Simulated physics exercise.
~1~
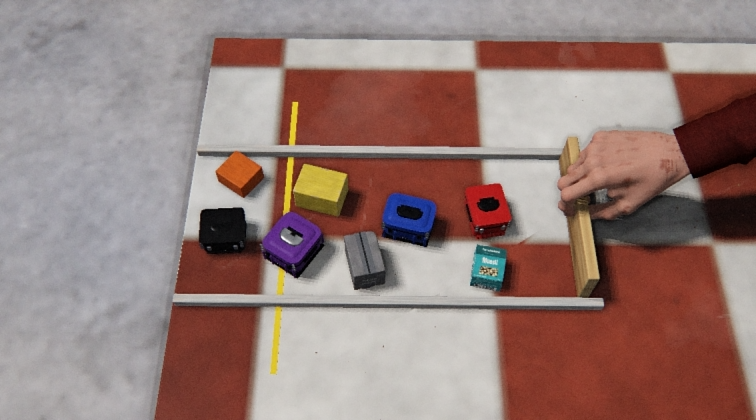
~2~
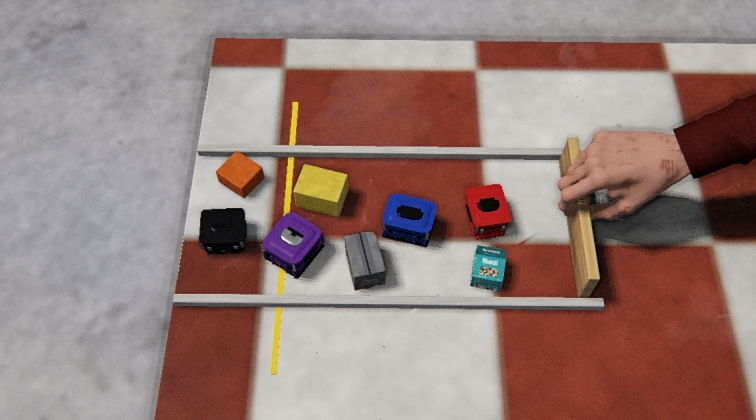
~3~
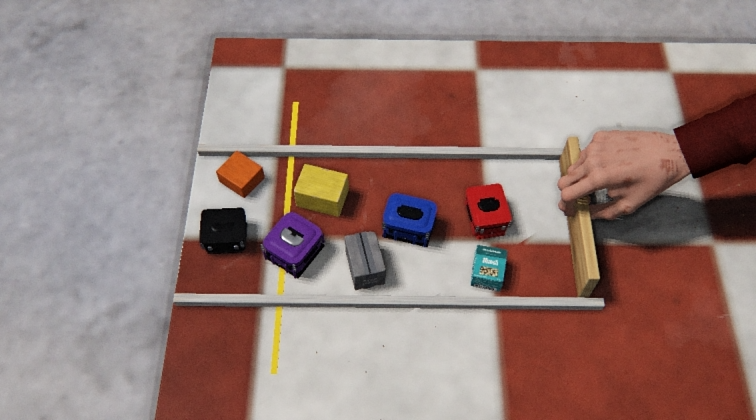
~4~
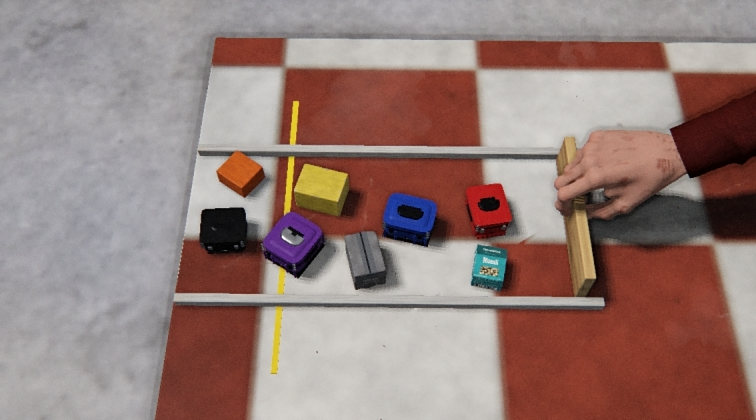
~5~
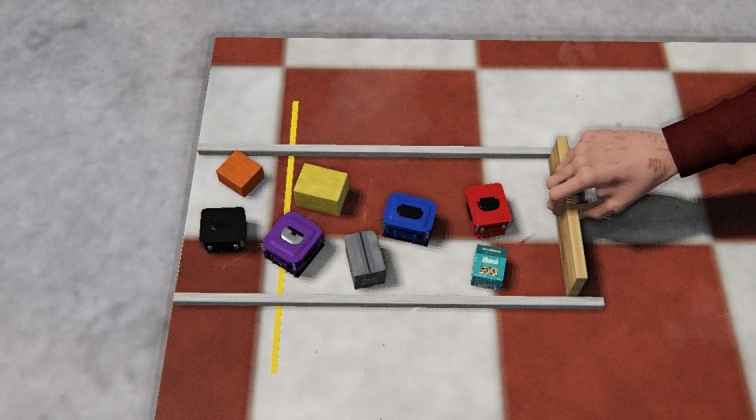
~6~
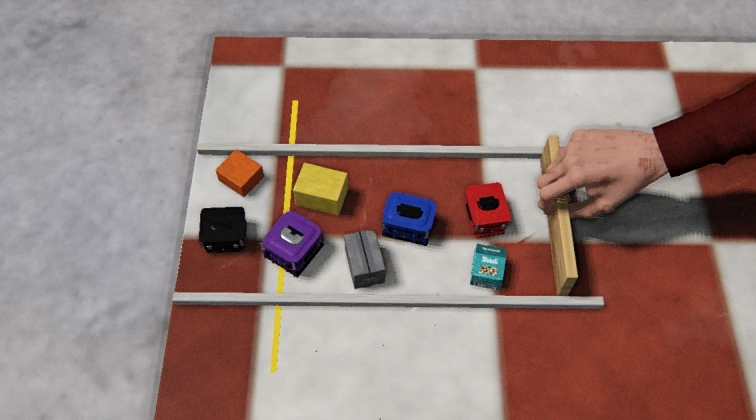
The clip shows eight small blocks and cases scattered between two rails on a checkered surface crossed by yellow tape, while a hand holds a wooden board upright, then slides it slightly left as the objects stay still.
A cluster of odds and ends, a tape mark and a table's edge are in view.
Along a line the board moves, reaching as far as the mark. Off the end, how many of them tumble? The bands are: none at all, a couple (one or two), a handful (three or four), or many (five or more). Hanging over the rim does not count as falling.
It is a couple.
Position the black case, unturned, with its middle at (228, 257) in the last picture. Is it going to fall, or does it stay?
This time it winds up down.
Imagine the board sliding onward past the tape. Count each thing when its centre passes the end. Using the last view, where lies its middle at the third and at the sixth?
Pixels in order: Roughly (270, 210), roughly (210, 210).
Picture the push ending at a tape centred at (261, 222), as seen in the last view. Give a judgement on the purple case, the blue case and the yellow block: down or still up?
In that case the purple case tips off, the blue case does not drop, the yellow block does not drop.
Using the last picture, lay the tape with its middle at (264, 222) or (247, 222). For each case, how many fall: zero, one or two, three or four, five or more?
Place by place, the count is three or four and then either three or four.
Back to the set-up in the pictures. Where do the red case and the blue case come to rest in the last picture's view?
They come to rest around (268, 206) and (224, 218).
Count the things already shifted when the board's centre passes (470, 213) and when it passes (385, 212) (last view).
The number moved is 3 and then 6.
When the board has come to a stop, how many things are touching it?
2 touch it.
A little later, none off yet; black case at rest near (224, 230); orange block at rest near (240, 173); purple case at rest near (293, 243).
Next, none off yet; black case at rest near (224, 230); orange block at rest near (240, 173); purple case moving near (286, 247).
Later still, none off yet; black case shifted a little near (202, 227); orange block moving near (234, 172); purple case shifted about its own width near (235, 260).
When it is over, the number that fall off is one or two; down, black case.
